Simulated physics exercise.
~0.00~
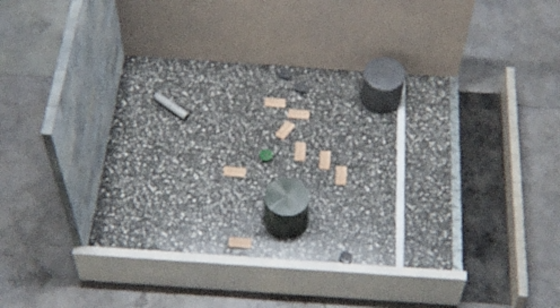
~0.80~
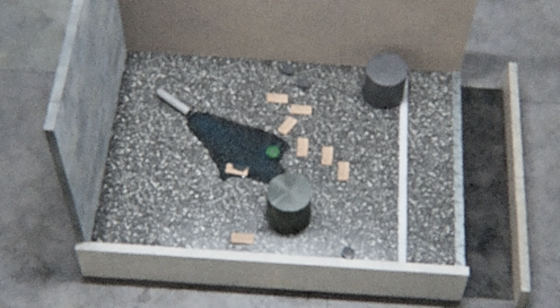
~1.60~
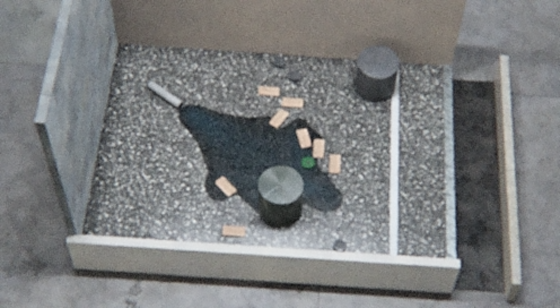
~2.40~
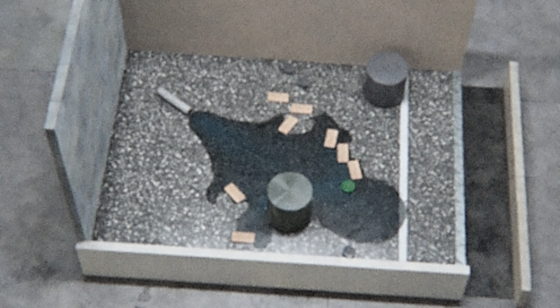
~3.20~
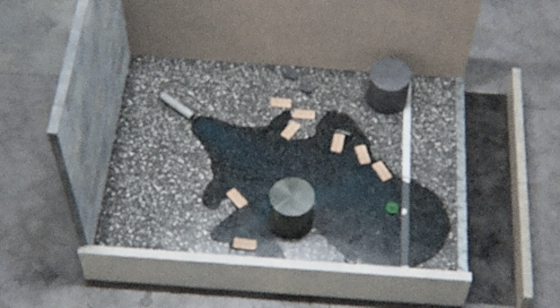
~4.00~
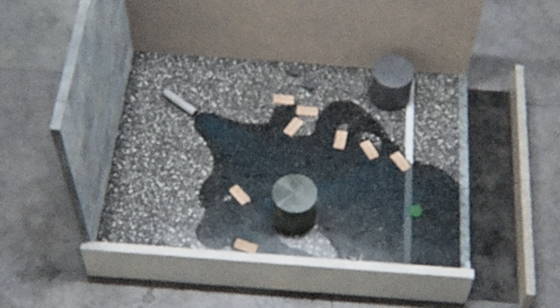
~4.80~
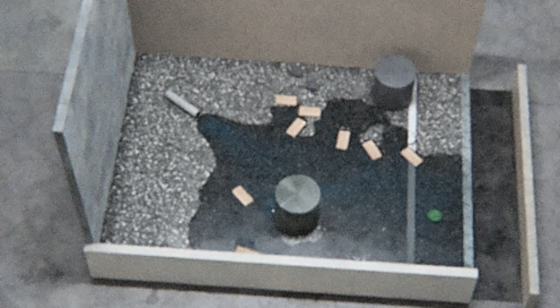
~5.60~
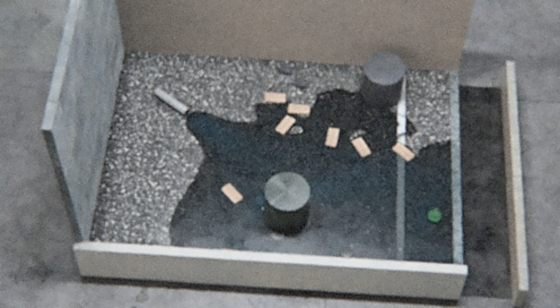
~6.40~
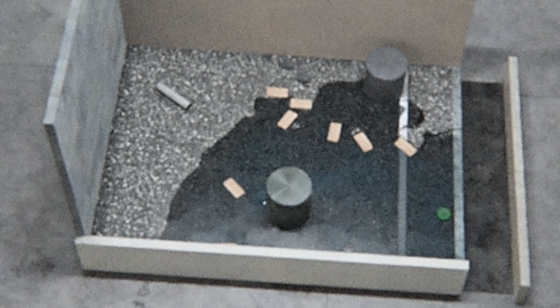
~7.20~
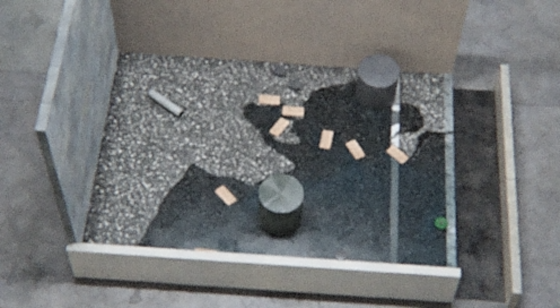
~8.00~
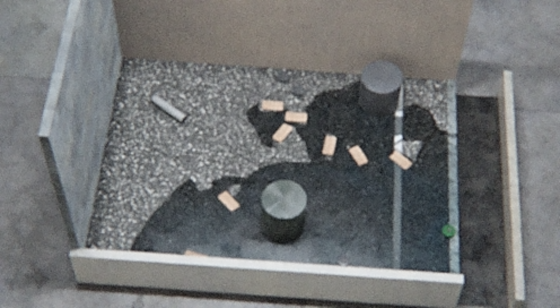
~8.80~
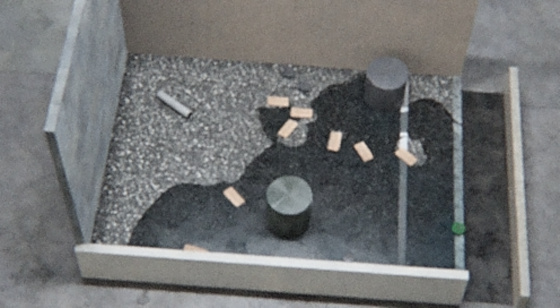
In a gravel-floored bay, spreading water carries a green lid past the stripe to the right edge.
